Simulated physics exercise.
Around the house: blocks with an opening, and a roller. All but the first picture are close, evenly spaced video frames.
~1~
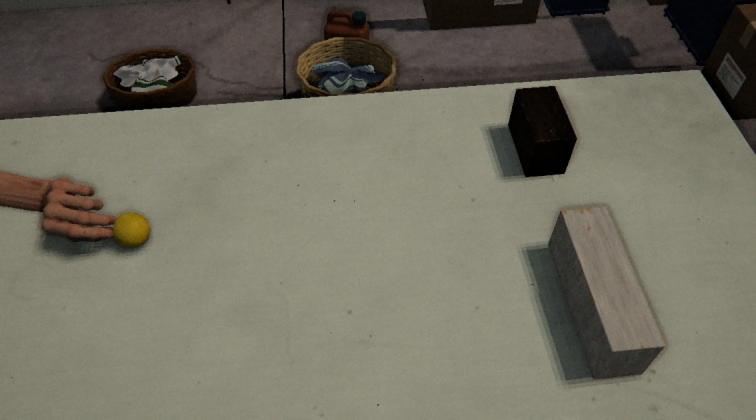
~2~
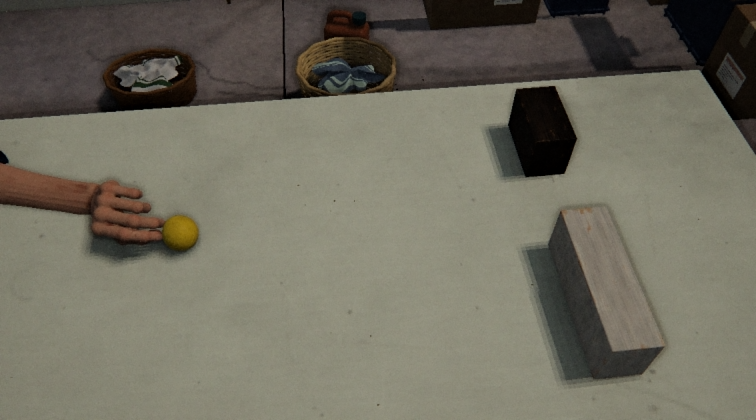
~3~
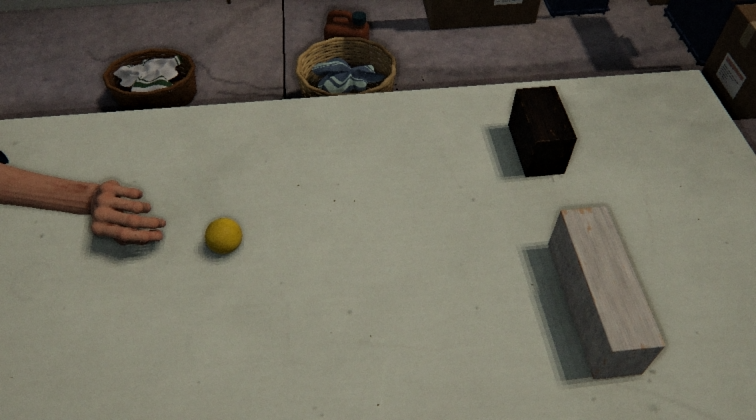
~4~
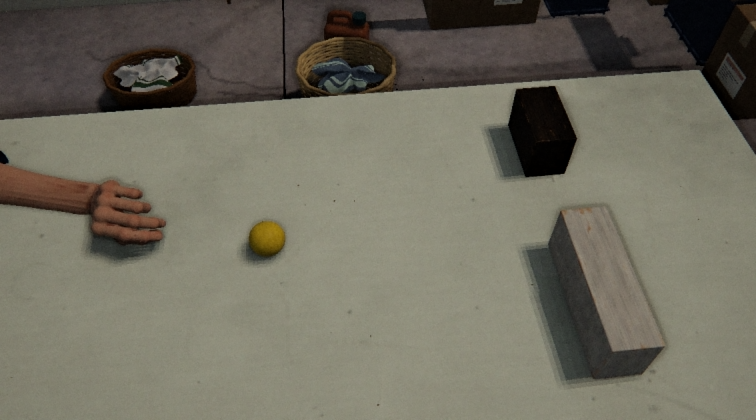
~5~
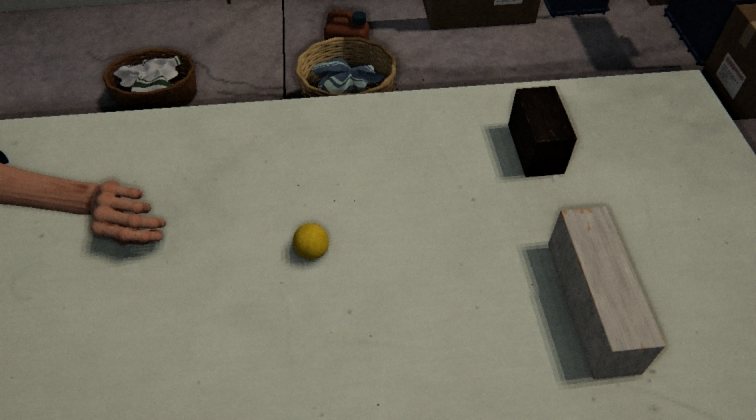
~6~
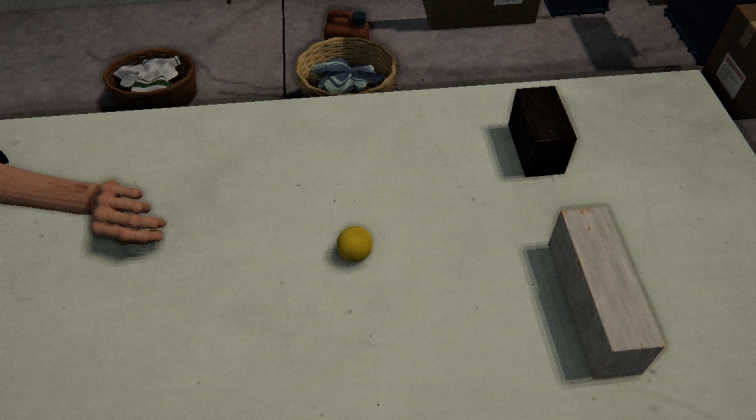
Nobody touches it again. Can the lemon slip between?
The lemon bounces off.
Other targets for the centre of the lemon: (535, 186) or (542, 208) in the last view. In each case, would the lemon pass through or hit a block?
Try by try, it rolls through; gets between the blocks.
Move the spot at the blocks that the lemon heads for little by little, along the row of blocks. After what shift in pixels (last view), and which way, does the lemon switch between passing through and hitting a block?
Some 32 pixels, up.
Then, 0.52 s on from there, lemon coming back near (491, 286).
In the end, the lemon hits a block.
